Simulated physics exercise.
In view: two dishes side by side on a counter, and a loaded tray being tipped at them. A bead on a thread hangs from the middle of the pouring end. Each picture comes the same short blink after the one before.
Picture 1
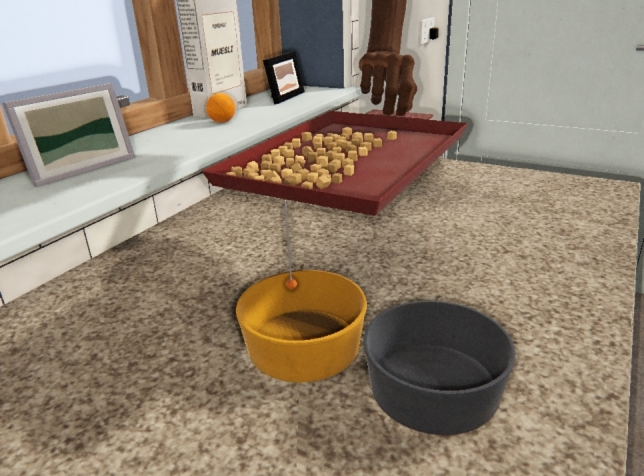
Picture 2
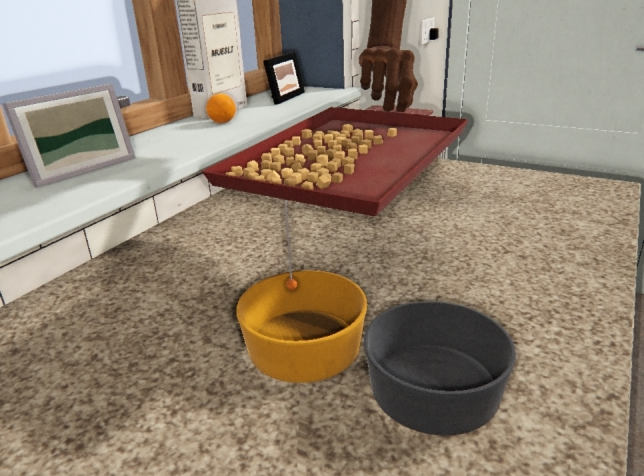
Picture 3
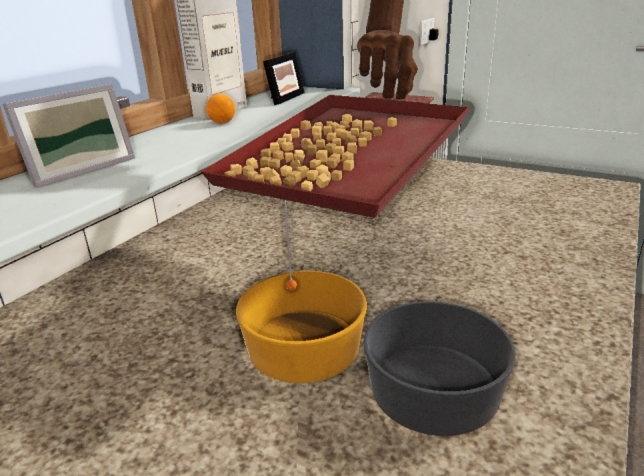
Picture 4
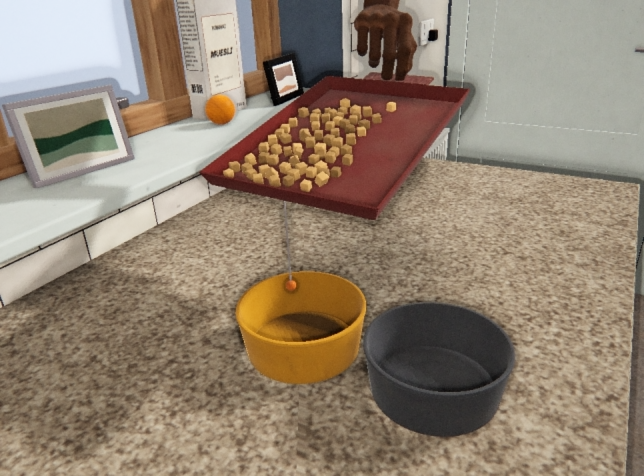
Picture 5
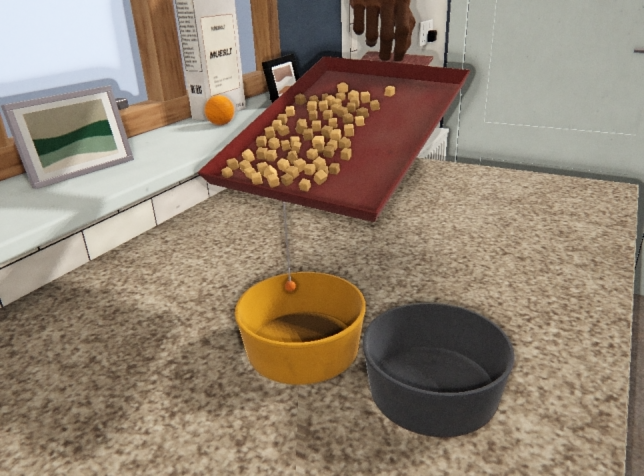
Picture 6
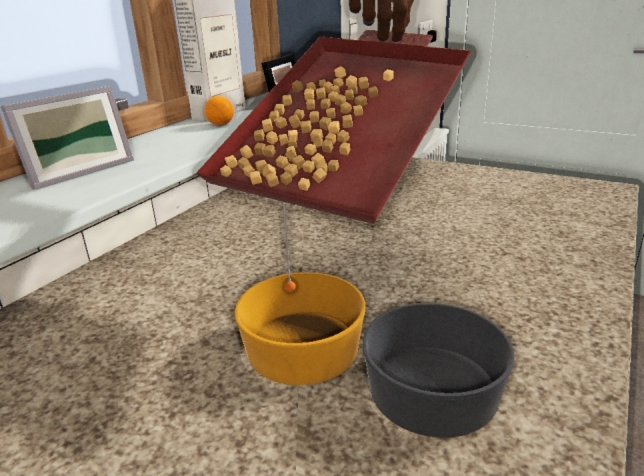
The video shows a dark brown hand behind a red tray of small wooden cubes as the tray's far side rises, steepening its tilt toward yellow and dark grey bowls on a speckled counter, while the cubes stay on it.
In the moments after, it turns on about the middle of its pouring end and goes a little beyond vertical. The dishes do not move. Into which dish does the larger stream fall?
The left one ends fuller.
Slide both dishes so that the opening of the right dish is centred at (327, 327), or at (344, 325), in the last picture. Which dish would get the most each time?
First the right one, then right.
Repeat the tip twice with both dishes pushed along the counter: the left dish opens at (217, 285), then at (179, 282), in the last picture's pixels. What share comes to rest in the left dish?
The first gives 10 %, the second 0 %.
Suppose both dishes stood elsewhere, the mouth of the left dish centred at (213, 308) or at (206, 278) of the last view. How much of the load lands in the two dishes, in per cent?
In turn 100 and 50 in a hundred.
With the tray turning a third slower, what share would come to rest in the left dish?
About 40 per cent.
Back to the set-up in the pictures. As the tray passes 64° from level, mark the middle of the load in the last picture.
Roughly at (288, 170).
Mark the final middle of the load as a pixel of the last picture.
Around (306, 363).
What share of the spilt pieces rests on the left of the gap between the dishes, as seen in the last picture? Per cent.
About 90 per cent.
Soon after the last picture, tray tipped steeply; all on the tray.
A little later, tray tipped past a quarter turn; about half on the tray; a small part in the right dish; a small part in the left dish; a small part outside both; a small part in the air.
Later still, tray tipped past a quarter turn; a small part in the right dish; about half in the left dish; about a third outside both.
At rest, tray tipped past a quarter turn; a small part in the right dish; about half in the left dish; about a third outside both.
